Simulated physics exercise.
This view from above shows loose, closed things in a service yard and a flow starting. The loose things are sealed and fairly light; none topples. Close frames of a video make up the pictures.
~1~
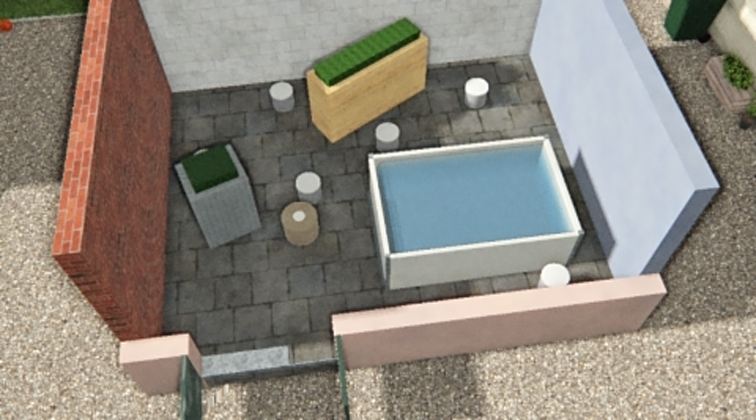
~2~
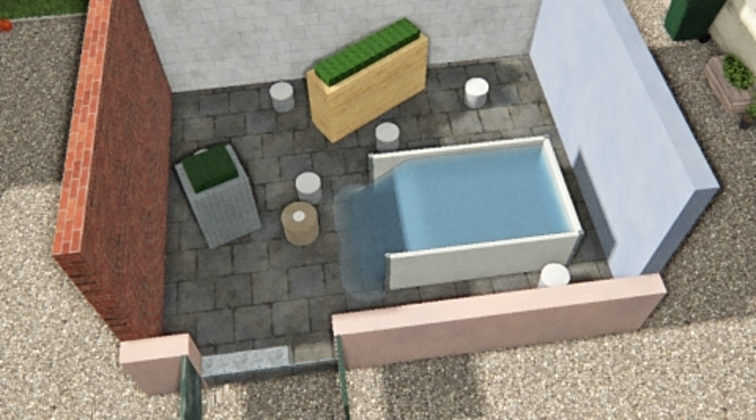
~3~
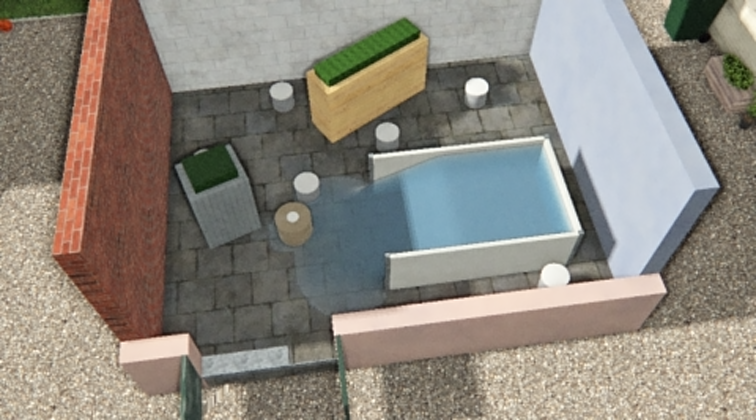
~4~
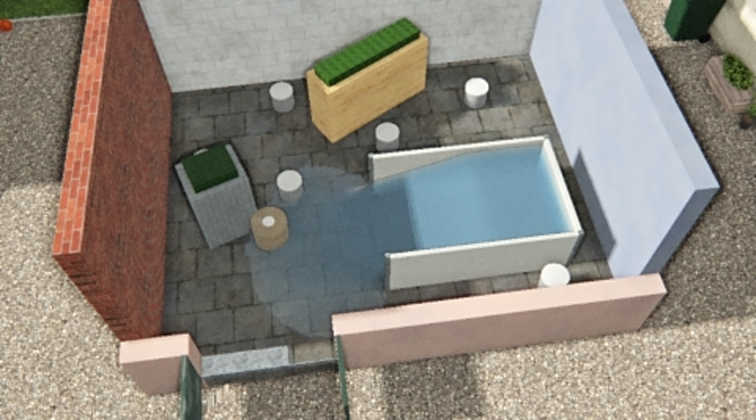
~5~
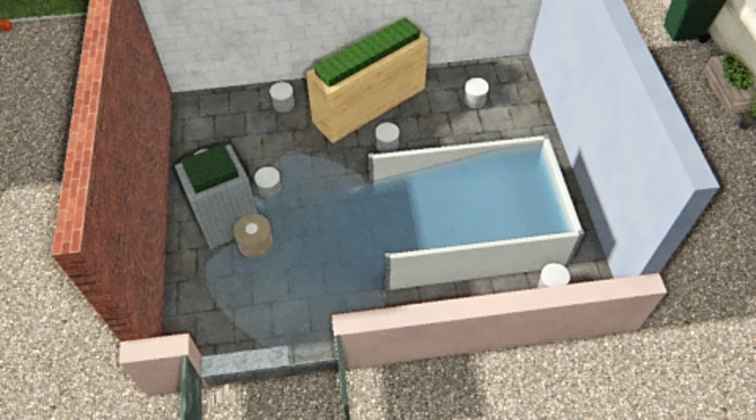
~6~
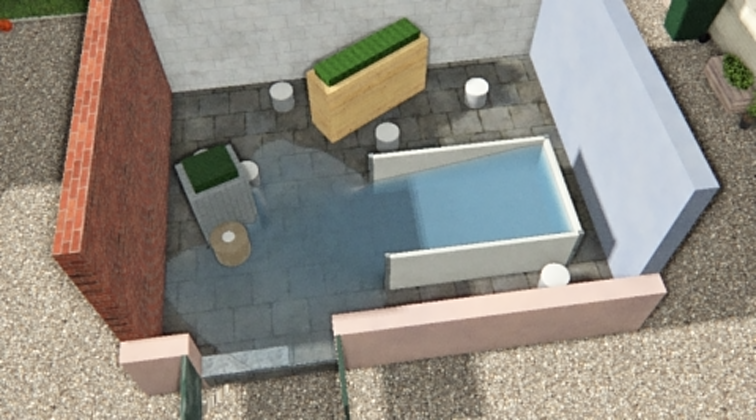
The footage shows a walled, paved yard from above as the left side of a white-walled pool opens and water spreads leftward, carrying a tan tub and then a nearby white pail toward a grey box.
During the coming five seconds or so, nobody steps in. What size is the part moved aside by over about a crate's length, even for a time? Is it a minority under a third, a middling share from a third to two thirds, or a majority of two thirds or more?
A middling share.
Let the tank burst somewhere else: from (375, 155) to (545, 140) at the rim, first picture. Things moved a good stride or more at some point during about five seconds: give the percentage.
Roughly 100 percent.
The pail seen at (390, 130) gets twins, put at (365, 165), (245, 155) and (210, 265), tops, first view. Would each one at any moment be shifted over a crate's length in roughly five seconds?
Going by the order given: Stays in place, travels that far, travels that far.
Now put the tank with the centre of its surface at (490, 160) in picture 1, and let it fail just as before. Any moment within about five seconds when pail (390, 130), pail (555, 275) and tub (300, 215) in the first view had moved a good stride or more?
In order: Remained close by, remained close by, went well off.
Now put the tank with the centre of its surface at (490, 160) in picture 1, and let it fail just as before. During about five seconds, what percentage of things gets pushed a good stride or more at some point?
About 60 per cent.
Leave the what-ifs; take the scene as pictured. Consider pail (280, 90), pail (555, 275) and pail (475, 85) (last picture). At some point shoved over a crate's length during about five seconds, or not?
Per object, same order: The full distance / less than that / less than that.
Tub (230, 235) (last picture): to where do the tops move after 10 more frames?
About (194, 315).
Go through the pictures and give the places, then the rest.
In the first frame, a tub at (299, 216), on the bottom; a pail at (308, 182) rests on the ground; 0 of 7 have shifted.
In the second frame, a tub at (299, 216), on the bottom; a pail at (308, 182), on the bottom; 0 of 7 have shifted.
In the third frame, a tub at (293, 217) rests on the ground, close to its start; a pail at (307, 182) rests on the ground; 1 of 7 have shifted.
In the fourth frame, a tub at (269, 222), on the bottom, a stride from its start; a pail at (289, 180) rests on the ground, close to its start; 2 of 7 have shifted.
In the fifth frame, a tub at (252, 229) floats, a stride from its start; a pail at (267, 177), on the bottom, a stride from its start; 2 of 7 have shifted.
In the sixth frame, a tub at (229, 237) floats, a stride from its start; a pail at (246, 171) rests on the ground, a stride from its start; 2 of 7 have shifted.
A moment on, 2 of 7 are well off their spots; 1 afloat.
Next, 3 of 7 are well off their spots; 3 afloat.
Later, 4 of 7 are well off their spots; 3 afloat.
In the end, 4 of 7 are well off their spots, and 4 have been at some point; 3 afloat.
